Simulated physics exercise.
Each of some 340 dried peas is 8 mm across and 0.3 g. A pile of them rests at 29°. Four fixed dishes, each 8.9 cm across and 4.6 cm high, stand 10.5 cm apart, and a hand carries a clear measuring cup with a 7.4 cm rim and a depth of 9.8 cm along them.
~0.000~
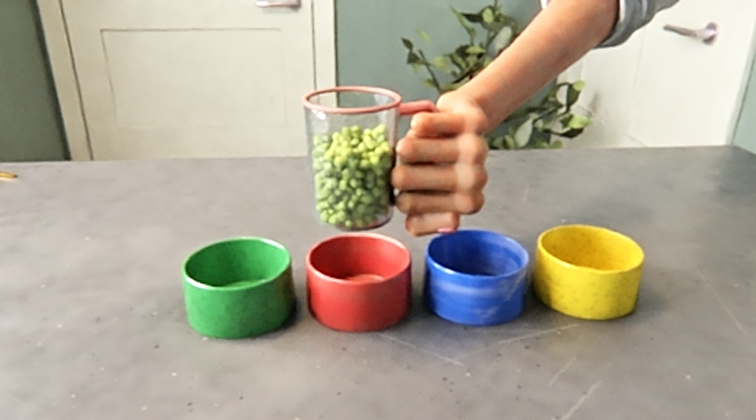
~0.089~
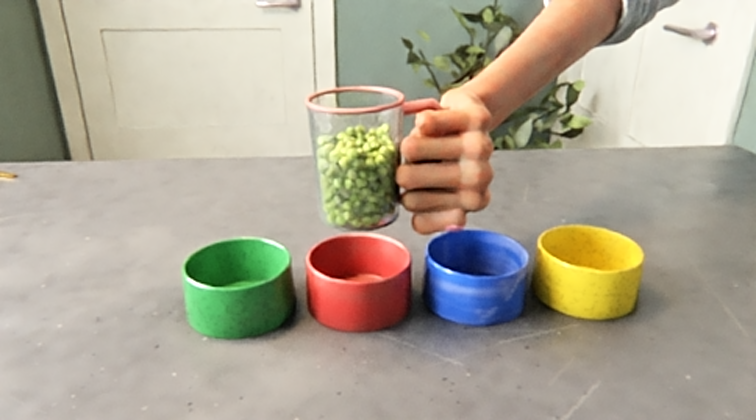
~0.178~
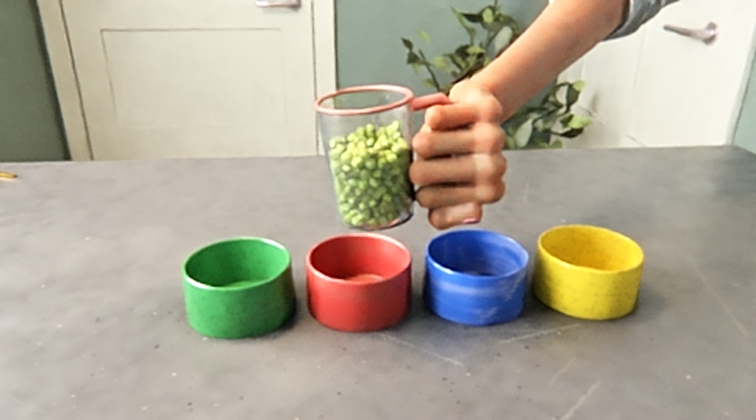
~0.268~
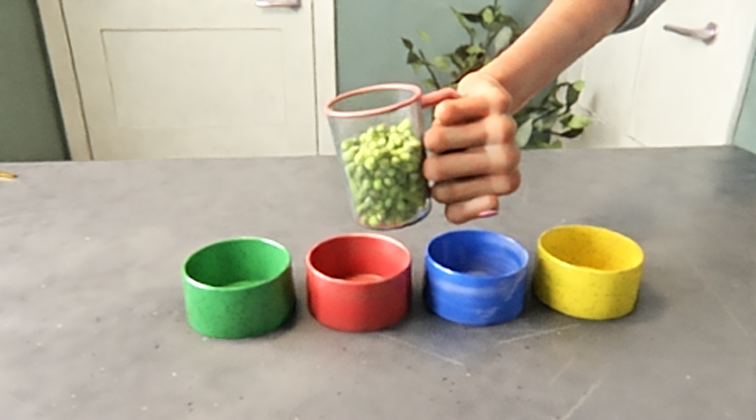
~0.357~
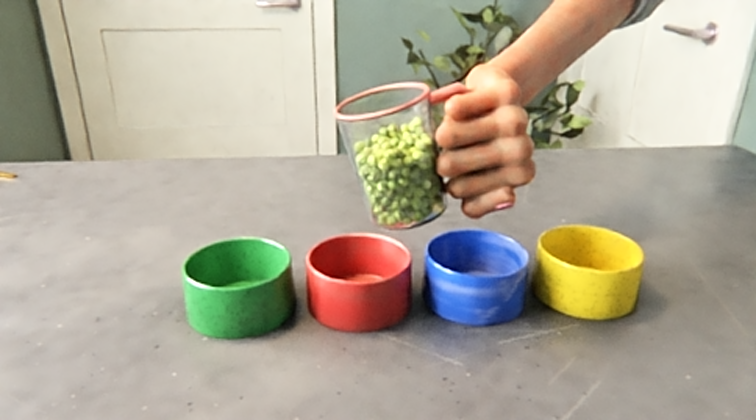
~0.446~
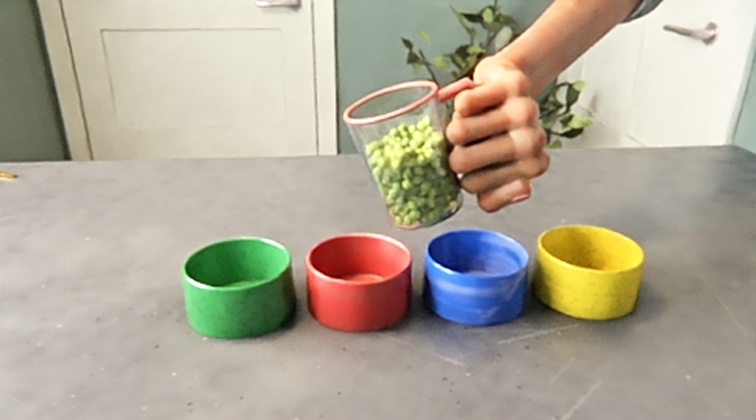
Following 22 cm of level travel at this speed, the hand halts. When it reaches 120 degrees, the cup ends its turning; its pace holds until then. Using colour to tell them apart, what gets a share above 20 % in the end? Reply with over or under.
Red under, blue over, green under, yellow under, counter over.
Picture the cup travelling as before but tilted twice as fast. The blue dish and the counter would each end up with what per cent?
Then blue 100 and counter 0.
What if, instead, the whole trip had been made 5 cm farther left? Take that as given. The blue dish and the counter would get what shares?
I'd expect blue at 100 and the counter at 0.
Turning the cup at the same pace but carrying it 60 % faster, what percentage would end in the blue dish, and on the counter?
Shares: Blue 40, counter 50.
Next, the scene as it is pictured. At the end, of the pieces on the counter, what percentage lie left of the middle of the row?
0 percent.
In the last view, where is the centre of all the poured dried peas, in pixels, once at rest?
(499, 286) or so.
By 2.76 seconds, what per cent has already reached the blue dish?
About 45 percent.
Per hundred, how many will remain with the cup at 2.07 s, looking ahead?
My estimate is about 100 per cent.
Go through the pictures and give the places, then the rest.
In the first picture, cup at (353, 159), tilt 0 degrees, lip at (304, 100), moved 0.0 cm; middle of the pieces at (357, 176); green dish at (238, 262); red dish at (359, 257); blue dish at (477, 252); yellow dish at (590, 248).
In the second picture, cup at (357, 159), tilt 2 degrees, lip at (308, 102), moved 0.4 cm; middle of the pieces at (362, 175).
In the third picture, cup at (370, 159), tilt 6 degrees, lip at (316, 105), moved 1.4 cm; middle of the pieces at (375, 175).
In the fourth picture, cup at (383, 158), tilt 10 degrees, lip at (326, 109), moved 2.5 cm; middle of the pieces at (389, 174).
In the fifth picture, cup at (396, 158), tilt 14 degrees, lip at (336, 113), moved 3.5 cm; middle of the pieces at (403, 173).
In the sixth picture, cup at (408, 158), tilt 19 degrees, lip at (346, 118), moved 4.6 cm; middle of the pieces at (417, 172); green dish at (238, 262); red dish at (359, 257); blue dish at (477, 252); yellow dish at (590, 248). Its pace works out near 50 degrees a second; the hand travels 12 cm a second.
After 1.42 s, tilt 65 degrees; cup holds 100 %.
After 2.07 s, tilt 97 degrees; cup holds 100 %.
After 2.76 s, tilt 120 degrees; cup holds 0 %, blue 45 %, yellow 5 %.
At rest (3.7 s), red 0 %, blue 45 %, green 0 %, yellow 5 %, counter 50 %.
